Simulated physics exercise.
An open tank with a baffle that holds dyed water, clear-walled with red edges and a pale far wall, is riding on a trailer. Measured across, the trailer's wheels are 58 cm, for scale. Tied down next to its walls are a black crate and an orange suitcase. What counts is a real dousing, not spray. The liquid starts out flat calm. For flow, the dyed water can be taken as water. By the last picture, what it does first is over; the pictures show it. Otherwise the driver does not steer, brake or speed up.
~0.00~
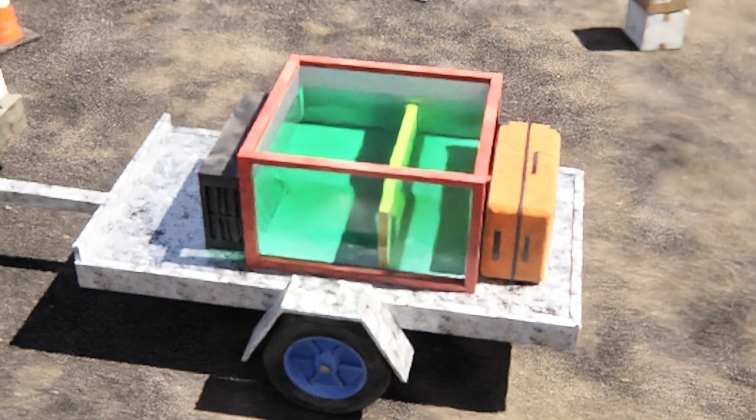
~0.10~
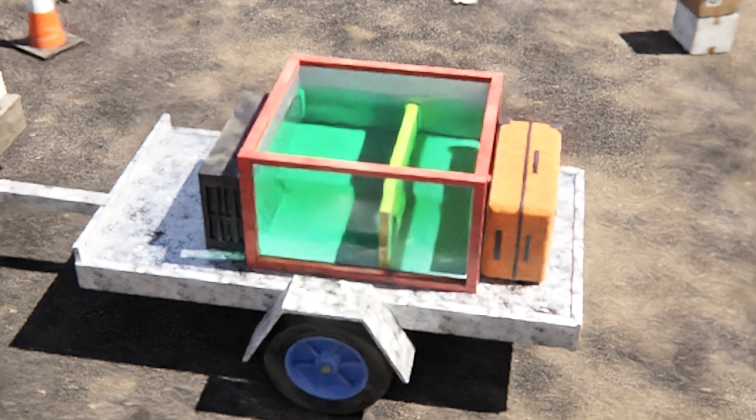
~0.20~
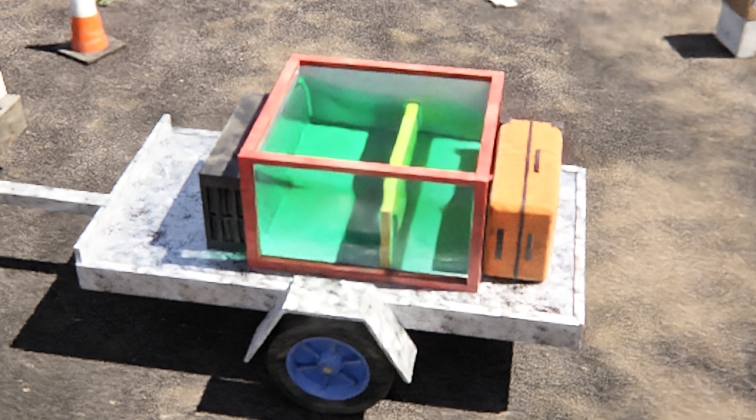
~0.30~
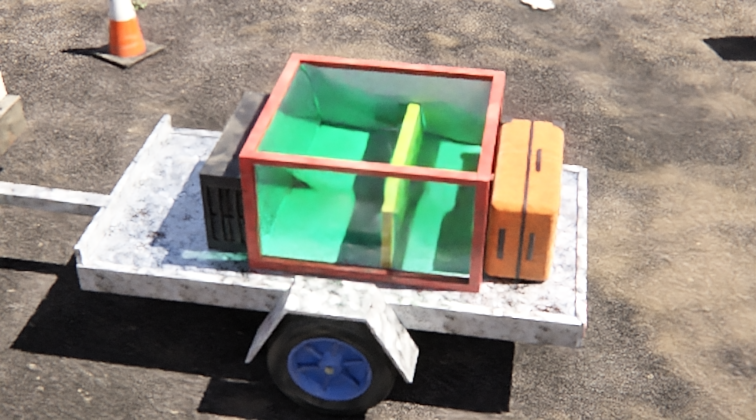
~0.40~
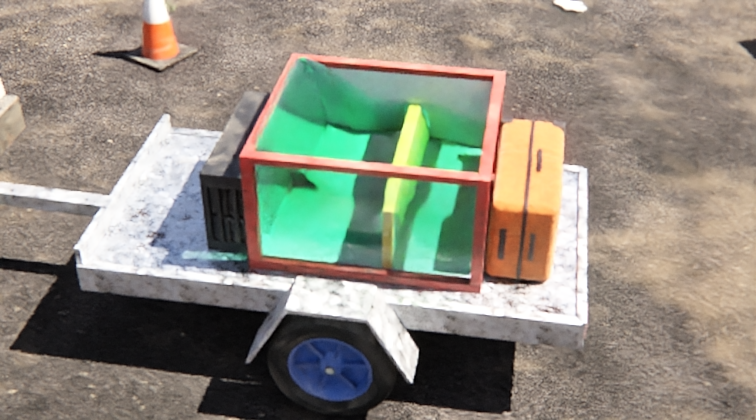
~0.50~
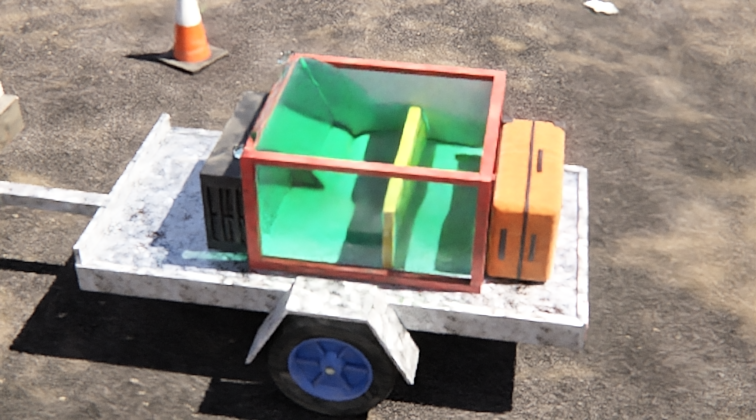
On a trailer rolling left over dark ground, green water in a tank rises leftward.
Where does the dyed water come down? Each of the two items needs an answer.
Here's how it goes: The black crate gets struck and the orange suitcase remains untouched.
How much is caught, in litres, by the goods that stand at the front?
About 2 litres.
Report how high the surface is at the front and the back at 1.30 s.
Front 38 cm and back 56 cm.
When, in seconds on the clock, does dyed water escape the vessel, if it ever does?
Liquid gets out at roughly 0.7 s.
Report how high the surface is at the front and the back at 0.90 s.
Roughly 40 cm in front and 36 cm behind.
After 0.90 s front 40 cm, middle 47 cm, back 37 cm above the floor; the loss stands at 1 per cent, over the front.
After 1.30 s front 39 cm, middle 39 cm, back 57 cm above the floor; the loss stands at 1 per cent, over the front.
After 1.80 s front 40 cm, middle 42 cm, back 40 cm above the floor; the loss stands at 1 per cent, over the front.
After 3.48 s the loss stands at 1 per cent, over the front; the black crate has caught 2 litres and the orange suitcase nothing.
